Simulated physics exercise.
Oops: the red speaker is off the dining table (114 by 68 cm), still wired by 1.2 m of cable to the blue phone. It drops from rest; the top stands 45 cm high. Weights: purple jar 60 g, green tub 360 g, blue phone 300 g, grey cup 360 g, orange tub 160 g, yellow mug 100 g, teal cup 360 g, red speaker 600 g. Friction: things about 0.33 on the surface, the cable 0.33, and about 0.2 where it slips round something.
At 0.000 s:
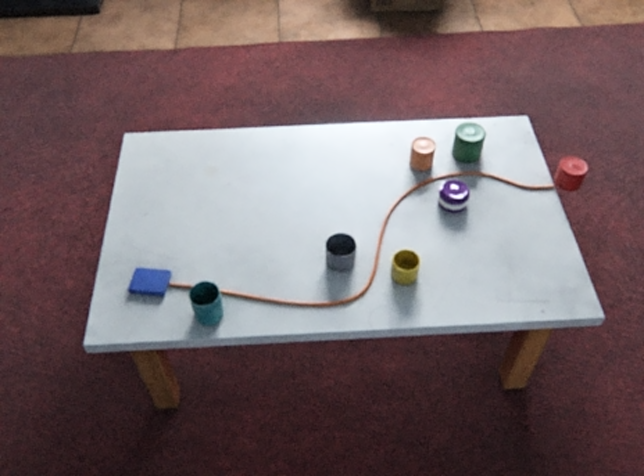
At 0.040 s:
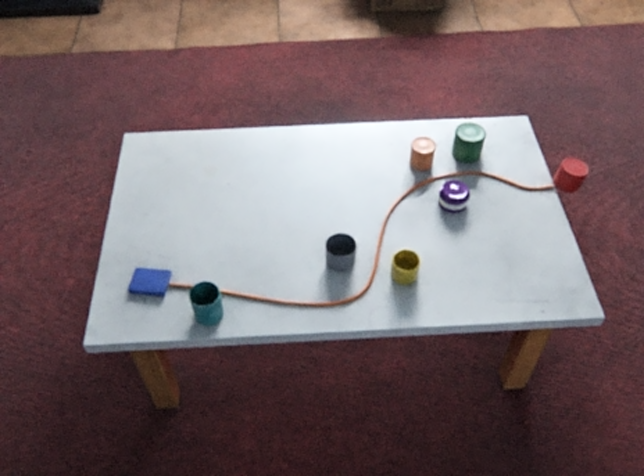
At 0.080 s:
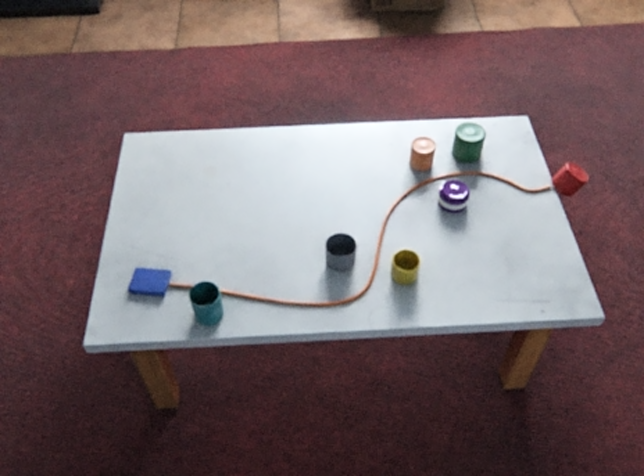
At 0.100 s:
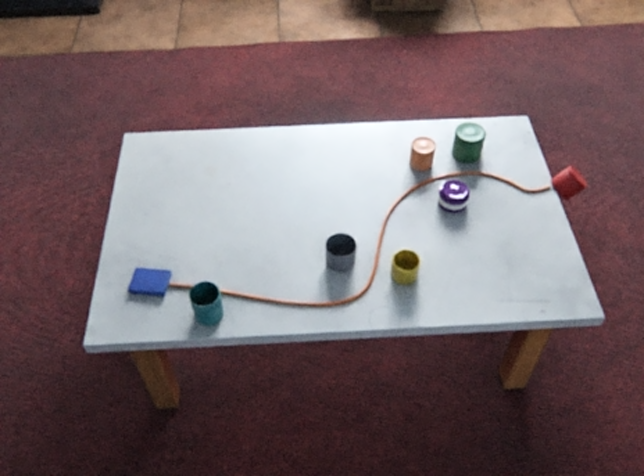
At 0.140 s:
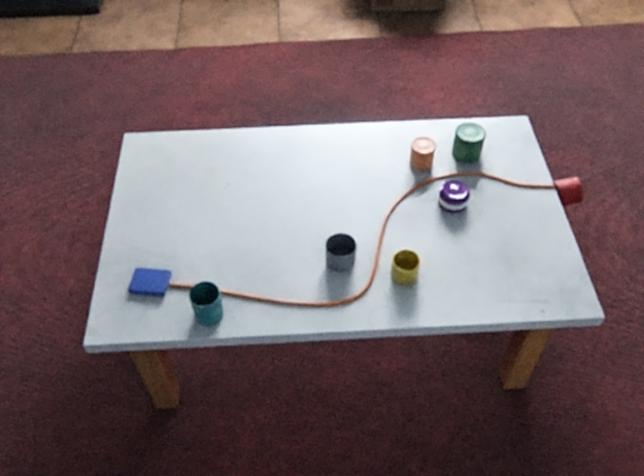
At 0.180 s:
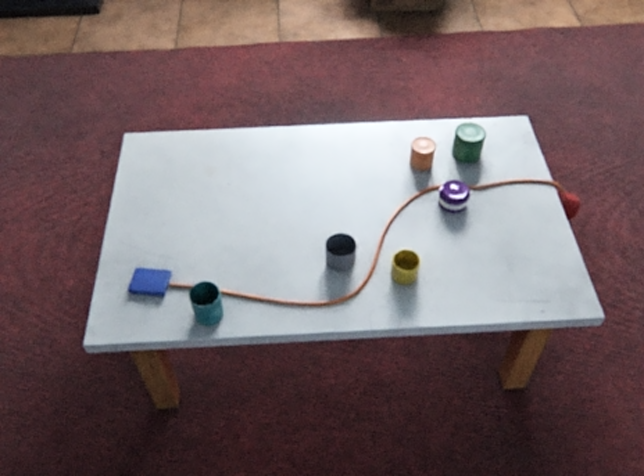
Red cylinder tipping and slipping down past the table's right edge, its cable shifting near a purple jar, other containers staying still.
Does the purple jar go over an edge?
Verdict: The purple jar goes over the edge.
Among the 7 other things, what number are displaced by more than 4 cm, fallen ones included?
That makes 3.
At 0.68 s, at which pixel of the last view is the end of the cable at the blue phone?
At about (329, 264).
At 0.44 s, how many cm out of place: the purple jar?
Purple jar 35 cm.
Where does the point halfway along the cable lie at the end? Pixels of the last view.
At about (559, 207).
After 0.4 s, the cable's tail end at (247, 272); purple jar 36 cm off its start, blue phone 18 cm off its start, red speaker over the edge.
After 0.7 s, the cable's tail end at (329, 264); purple jar over the edge, blue phone 37 cm off its start, red speaker over the edge.
After 0.9 s, the cable's tail end at (334, 263); purple jar over the edge, blue phone 38 cm off its start at (316, 266), red speaker over the edge.
After 1.2 s, the cable's tail end at (334, 263); purple jar over the edge, blue phone 38 cm off its start, red speaker over the edge.
After 2.4 s, the cable's tail end at (334, 263); purple jar over the edge, blue phone 38 cm off its start at (316, 266), red speaker over the edge, grey cup 4 cm off its start at (339, 231).
